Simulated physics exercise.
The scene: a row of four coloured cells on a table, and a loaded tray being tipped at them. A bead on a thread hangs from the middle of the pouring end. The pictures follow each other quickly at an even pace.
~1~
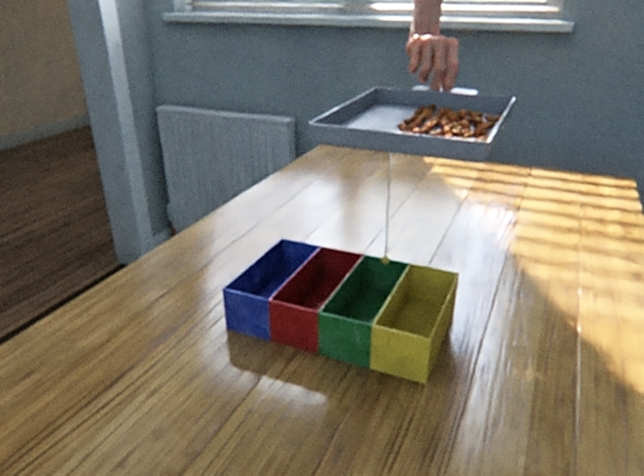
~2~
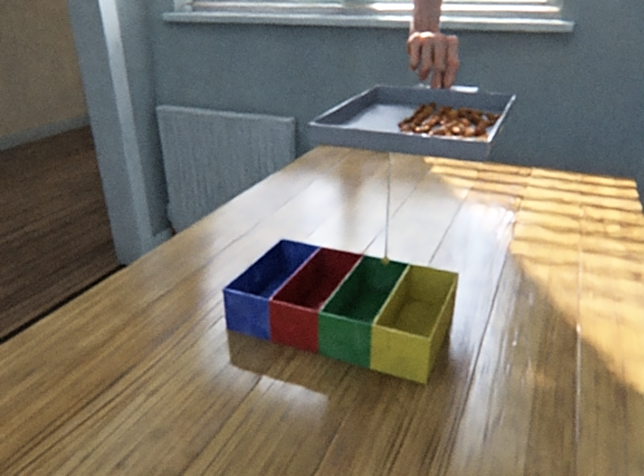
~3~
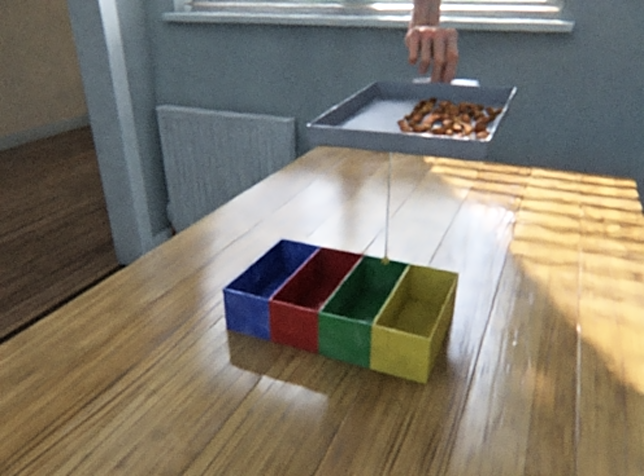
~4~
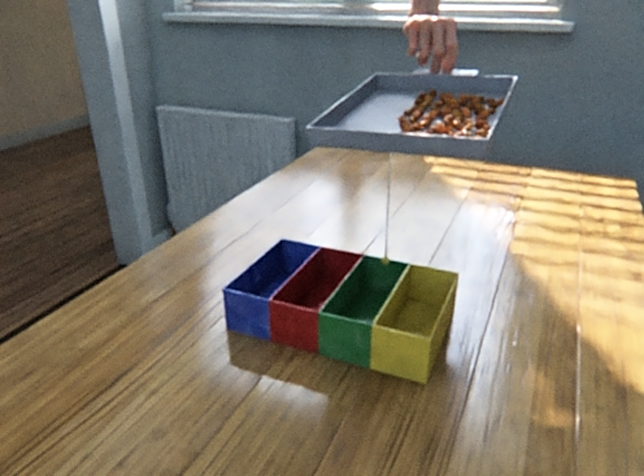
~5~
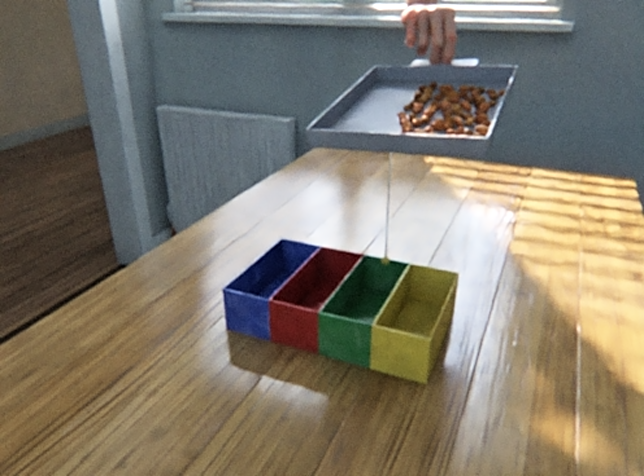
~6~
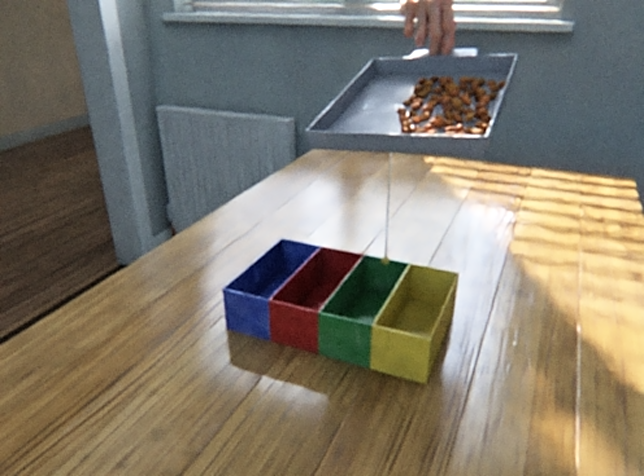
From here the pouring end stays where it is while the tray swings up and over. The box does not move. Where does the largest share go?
It favours the red compartment.
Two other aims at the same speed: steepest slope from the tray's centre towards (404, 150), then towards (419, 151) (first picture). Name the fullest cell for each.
The first try: The yellow cell. The second: That yellow cell.
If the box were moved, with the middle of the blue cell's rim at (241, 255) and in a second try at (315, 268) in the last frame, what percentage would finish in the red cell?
Near 20 % and 30 %.
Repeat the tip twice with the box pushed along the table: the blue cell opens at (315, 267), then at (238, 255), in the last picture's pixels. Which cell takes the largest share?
In turn: The blue one; the cell in green.
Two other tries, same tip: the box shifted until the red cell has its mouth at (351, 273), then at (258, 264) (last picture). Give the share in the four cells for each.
First some 100, then 90 per cent.
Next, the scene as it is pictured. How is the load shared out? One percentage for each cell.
About: Blue cell 10, red cell 60, green cell 30, yellow cell 0 per cent.
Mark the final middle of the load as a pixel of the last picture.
Around (328, 310).
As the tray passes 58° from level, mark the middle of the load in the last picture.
Close to (381, 128).
Shortly afterwards, tray tipped steeply; the whole lot on the tray.
Next, tray tipped right over; the bulk on the tray; a little in the blue cell; only a few in the green cell; only a few in the red cell; a little falling or outside the box.
Some moments later, tray tipped past a quarter turn; near half in the red cell; near a quarter in the green cell; a little in the blue cell; only a few in the yellow cell; only a few falling or outside the box.
In the end, tray tipped past a quarter turn; near half in the red cell; near a quarter in the green cell; a little in the blue cell; only a few in the yellow cell; only a few outside the box.
